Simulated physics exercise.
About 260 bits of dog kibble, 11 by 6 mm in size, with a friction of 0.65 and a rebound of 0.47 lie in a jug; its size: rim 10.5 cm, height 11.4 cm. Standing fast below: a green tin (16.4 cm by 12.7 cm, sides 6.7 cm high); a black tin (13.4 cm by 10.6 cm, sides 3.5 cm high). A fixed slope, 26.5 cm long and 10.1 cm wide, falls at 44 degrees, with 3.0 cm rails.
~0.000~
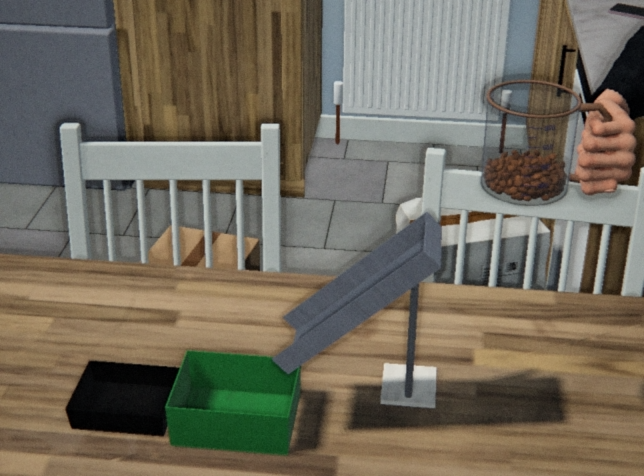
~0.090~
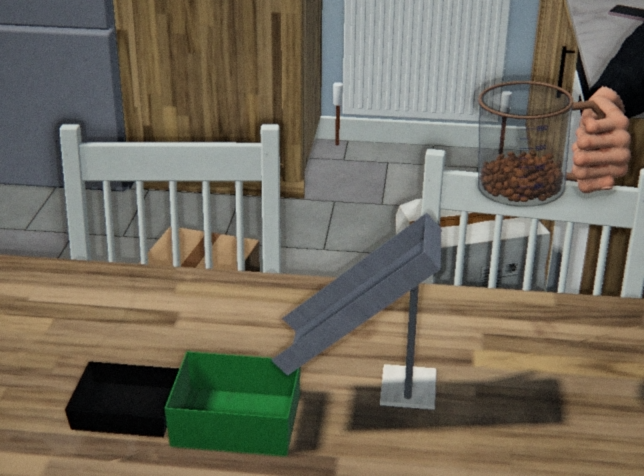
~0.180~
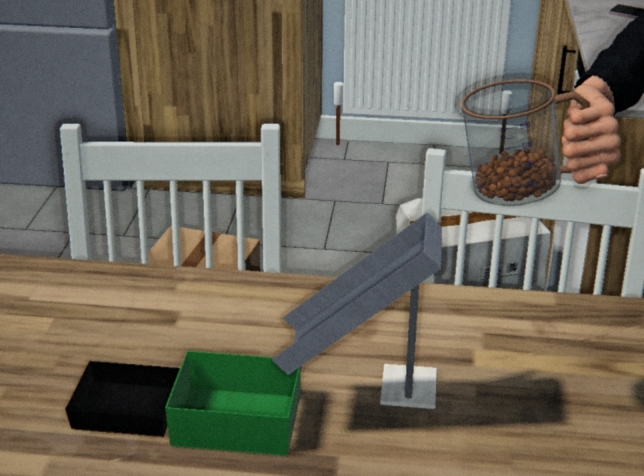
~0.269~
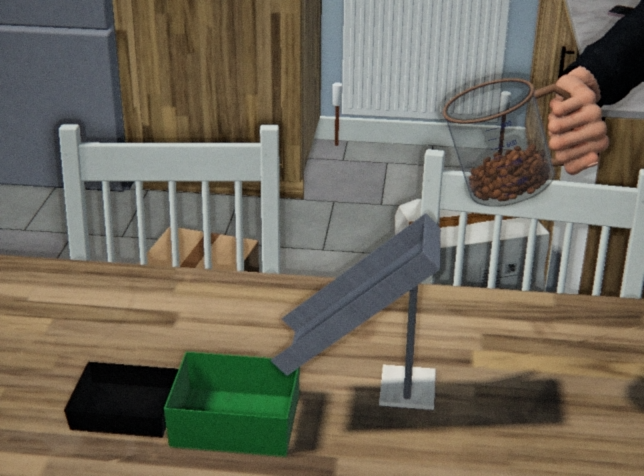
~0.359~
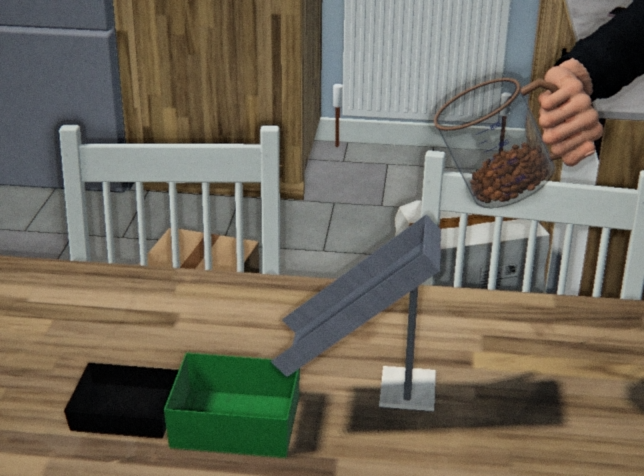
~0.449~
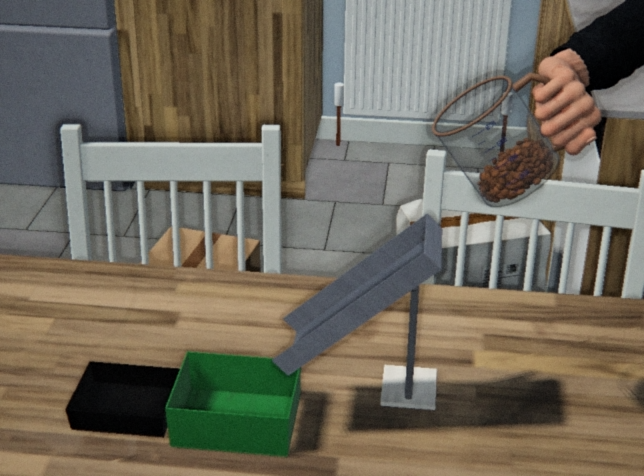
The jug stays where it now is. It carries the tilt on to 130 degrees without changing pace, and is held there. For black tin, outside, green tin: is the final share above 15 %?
Black tin under, outside over, green tin under.
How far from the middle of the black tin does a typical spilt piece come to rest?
About 52 cm.
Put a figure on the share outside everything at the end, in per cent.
About 100 per cent.
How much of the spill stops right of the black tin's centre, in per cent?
Roughly 100 per cent.
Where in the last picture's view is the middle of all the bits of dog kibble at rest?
Near (477, 437).
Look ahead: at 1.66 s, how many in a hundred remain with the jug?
About 10 per cent.
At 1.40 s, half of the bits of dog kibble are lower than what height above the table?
About 42 cm.
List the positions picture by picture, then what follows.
In the first picture, jug at (530, 130); tilt 0 degrees; moved 0.0 cm; lip at (489, 96); top of the load at (524, 156); green tin at (235, 382); black tin at (125, 388).
In the second picture, jug at (524, 132); tilt 3 degrees; moved 0.6 cm; lip at (480, 99); top of the load at (502, 157).
In the third picture, jug at (511, 131); tilt 11 degrees; moved 2.0 cm; low side left; lip at (463, 105); top of the load at (539, 155).
In the fourth picture, jug at (497, 131); tilt 20 degrees; moved 3.3 cm; low side left; lip at (445, 112); top of the load at (529, 153).
In the fifth picture, jug at (490, 132); tilt 28 degrees; moved 3.9 cm; low side left; lip at (436, 121); top of the load at (526, 151).
In the sixth picture, jug at (488, 130); tilt 36 degrees; moved 3.9 cm; low side left; lip at (434, 128); top of the load at (536, 145); green tin at (236, 384); black tin at (125, 389). It turns about 95 degrees a second.
After 0.81 s, tilt 70 degrees; jug 100 %; middle of all pieces near (524, 161).
After 1.12 s, tilt 99 degrees; jug 100 %; middle of all pieces near (520, 161).
Then, at 1.40 s, tilt 125 degrees; slope 15 %, jug 85 %; middle of all pieces near (503, 175).
Then, at 1.66 s, tilt 130 degrees; slope 70 %, outside 15 %, jug 10 %, in the air 5 %; middle of all pieces near (460, 285).
In the end, at 2.9 s, green tin 0 %, slope 0 %, black tin 0 %, outside 100 %, jug 0 %.
